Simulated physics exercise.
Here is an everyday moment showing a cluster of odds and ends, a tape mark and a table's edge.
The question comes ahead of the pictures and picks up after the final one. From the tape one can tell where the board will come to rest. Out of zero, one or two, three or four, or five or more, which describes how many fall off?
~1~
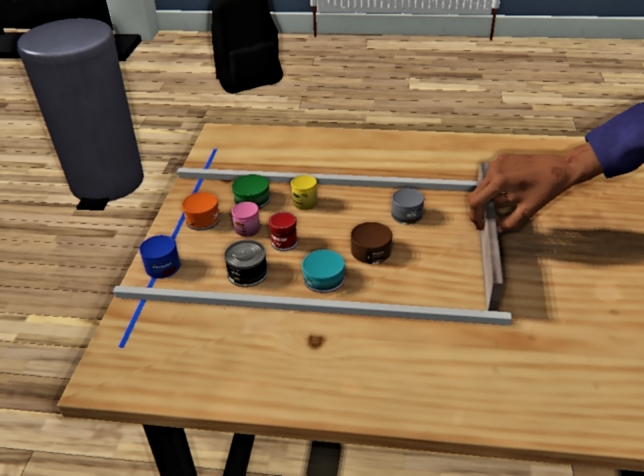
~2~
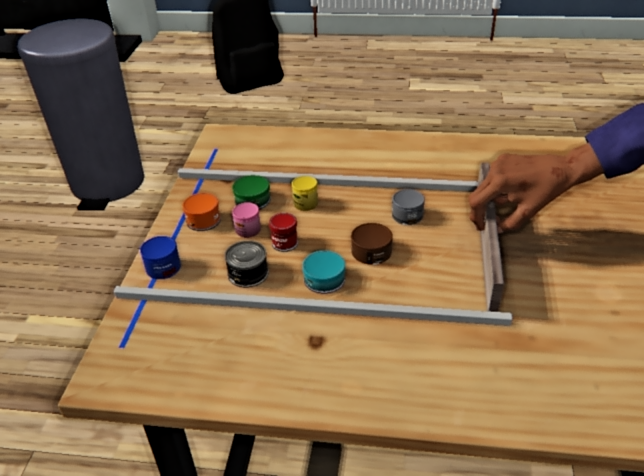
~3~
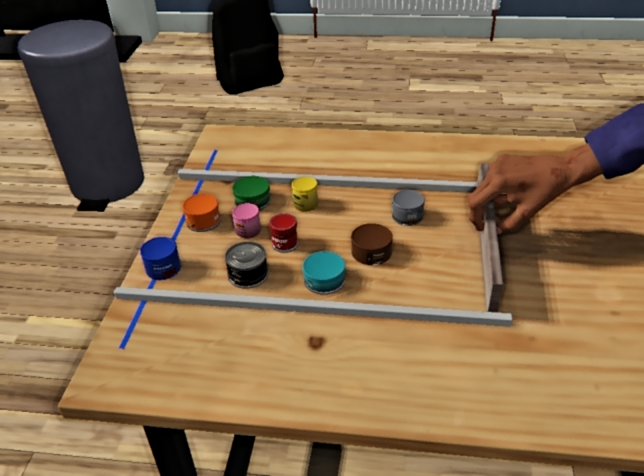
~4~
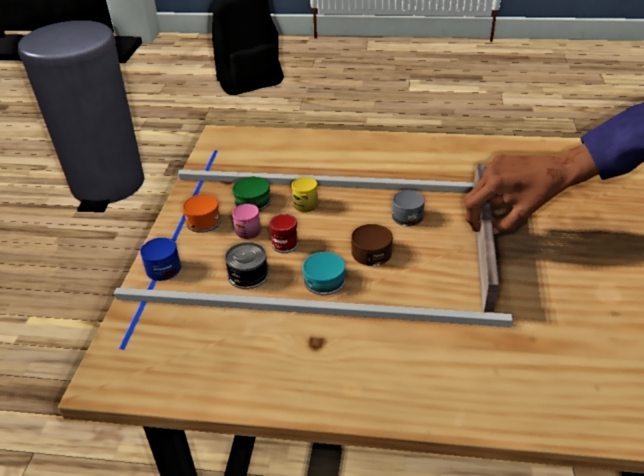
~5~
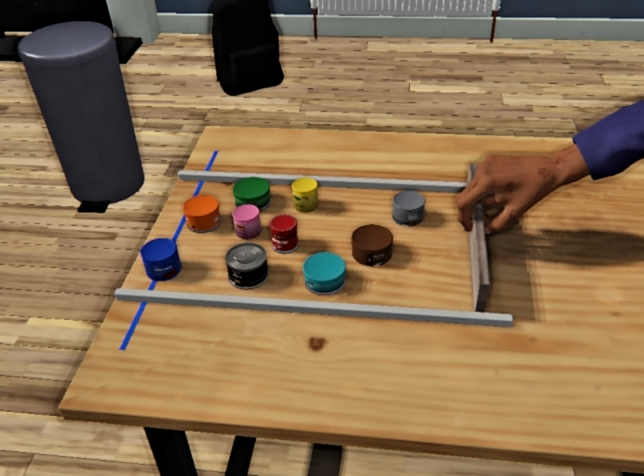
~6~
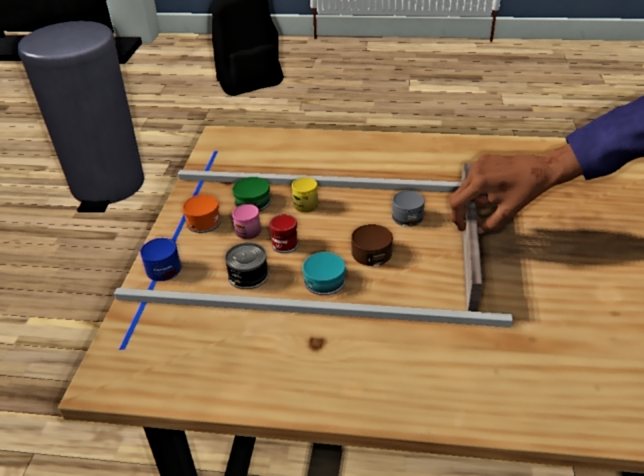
The answer is five or more.
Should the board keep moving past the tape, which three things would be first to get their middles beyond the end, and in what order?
It goes the blue tub, after that the black tin, and then the red tin.
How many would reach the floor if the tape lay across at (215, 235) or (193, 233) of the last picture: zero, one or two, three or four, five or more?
One to two, then three or four.
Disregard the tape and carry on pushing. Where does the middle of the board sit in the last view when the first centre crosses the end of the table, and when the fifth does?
The first puts it near (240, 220), the next near (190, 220).
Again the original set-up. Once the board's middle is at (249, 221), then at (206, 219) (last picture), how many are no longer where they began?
Note: First position 10; second position 10.
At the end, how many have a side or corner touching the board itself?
That would be 5 of them.
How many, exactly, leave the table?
I count 5 in all.
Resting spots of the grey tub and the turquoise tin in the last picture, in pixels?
Grey tub: About (173, 199); turquoise tin: About (138, 264).
Soon after, none off yet; blue tub at rest near (161, 259); orange tin at rest near (202, 214); green tin at rest near (252, 195).
Then, none off yet; blue tub tipped a little near (114, 259); orange tin moved about its own width near (183, 209); green tin moved about its own width near (200, 190).
By the end, the number that fall off is five or more; fallen, red tin, black tin, green tin, orange tin and blue tub.
